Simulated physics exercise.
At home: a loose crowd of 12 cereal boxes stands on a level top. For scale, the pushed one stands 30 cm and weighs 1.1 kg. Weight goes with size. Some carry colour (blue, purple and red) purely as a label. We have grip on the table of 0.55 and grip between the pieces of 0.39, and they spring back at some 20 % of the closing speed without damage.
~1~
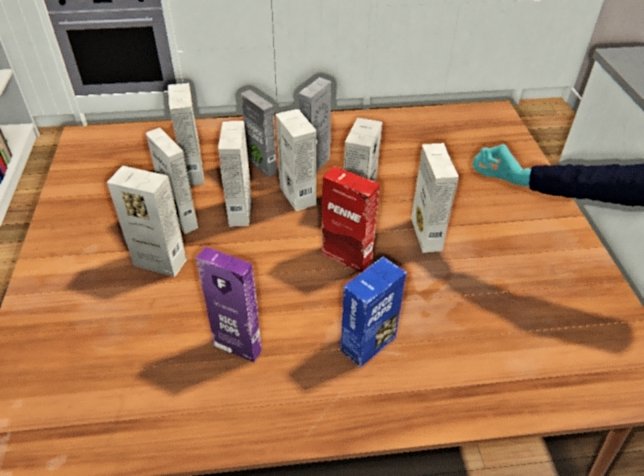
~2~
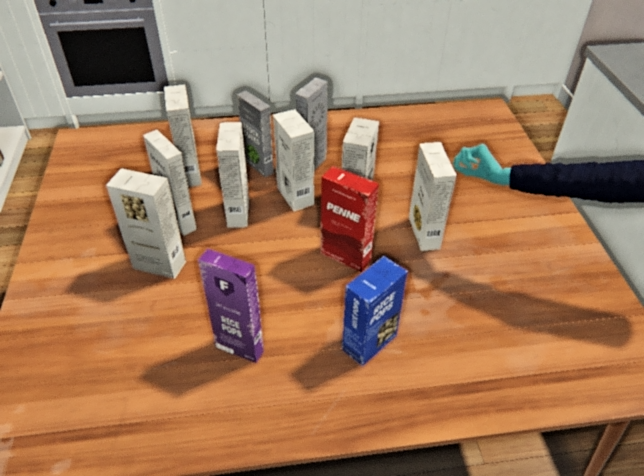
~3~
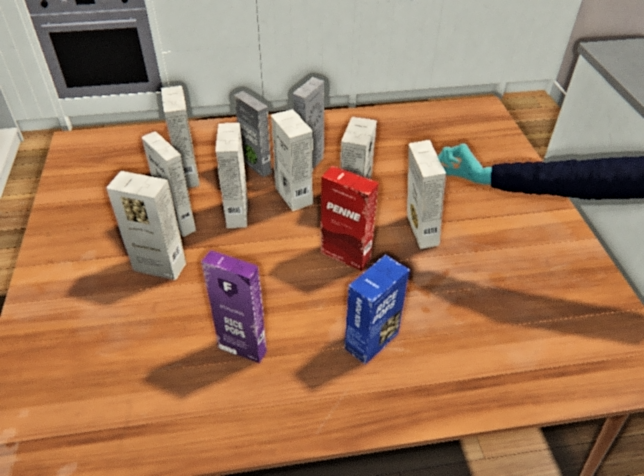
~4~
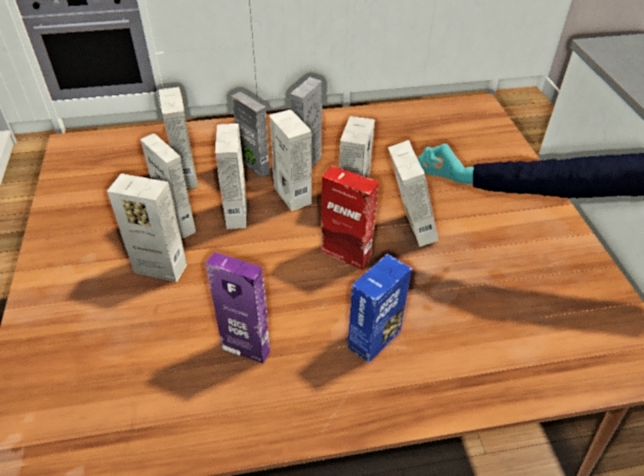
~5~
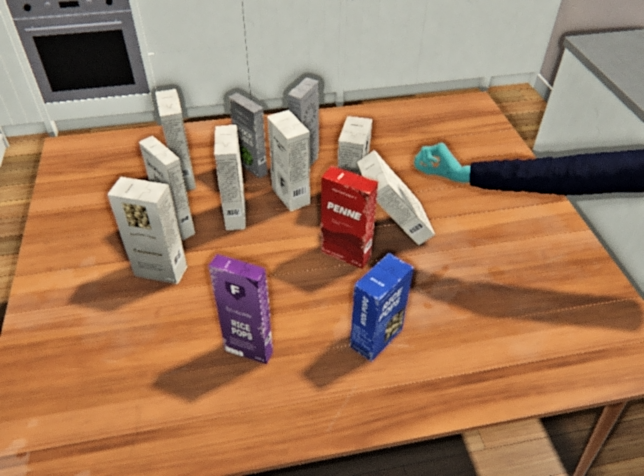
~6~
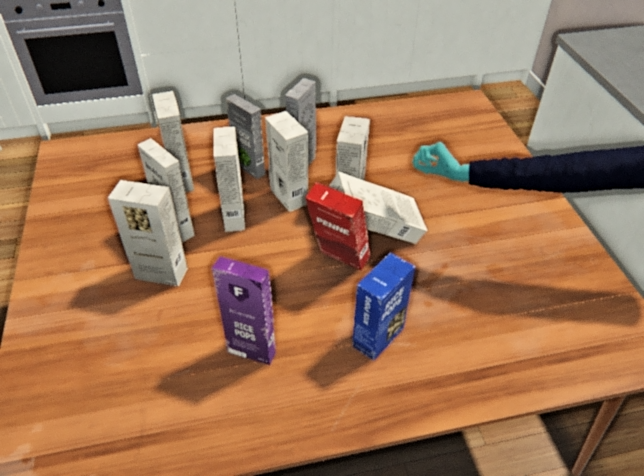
In the video, a teal-gloved hand moves left across a wooden table crowded with upright boxes and pushes a white one, which tips over leftward against the red box, and the red box tilts to the left.
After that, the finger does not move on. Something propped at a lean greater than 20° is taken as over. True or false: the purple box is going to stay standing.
True.
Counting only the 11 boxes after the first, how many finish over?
I count 1.
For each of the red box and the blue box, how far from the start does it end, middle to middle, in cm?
Approx. distance from start in cm - red 20, blue 0.
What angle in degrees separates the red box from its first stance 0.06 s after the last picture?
Measured against how it began, the tilt is near 30 degrees.
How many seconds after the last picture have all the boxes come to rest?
Around 0.5 s.
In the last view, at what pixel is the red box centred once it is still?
I'd say its middle settles close to (314, 292).
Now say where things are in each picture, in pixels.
In the first picture (each place is the centre of the face we see best; the camera moves round a little), finger (480, 162) 8 cm from the first box; purple box (226, 314); blue box (383, 323); red box (343, 227); the others all in place.
The second picture shows finger (460, 162) 24 mm from the first box; purple box (229, 316).
The third picture shows finger (441, 162) pushing; purple box (232, 317); the others all in place.
The fourth picture shows finger (424, 162) pushing; purple box (236, 318); the others all in place.
The fifth picture shows finger (421, 161) stopped; purple box (239, 319); the others all in place.
The sixth picture shows finger (419, 160) stopped; purple box (243, 321); red box (335, 237) tilted 16°; blue box (394, 316); one has shifted.
Then, 0.06 s later than the last frame, 1 of the 11 other boxes over; purple box unmoved; red box tilted 28°.
Then, 0.13 s later than the last frame, 1 of the 11 other boxes over; purple box unmoved; red box tilted 50°.
Then, 0.21 s later than the last frame, 1 of the 11 other boxes over; purple box unmoved; red box lying flat.
When it is over, 1 of the 11 other boxes over; purple box unmoved; red box lying flat; blue box unmoved. Ten left standing. In pixels of the last frame, middles, purple box near (246, 314), red box near (314, 292).
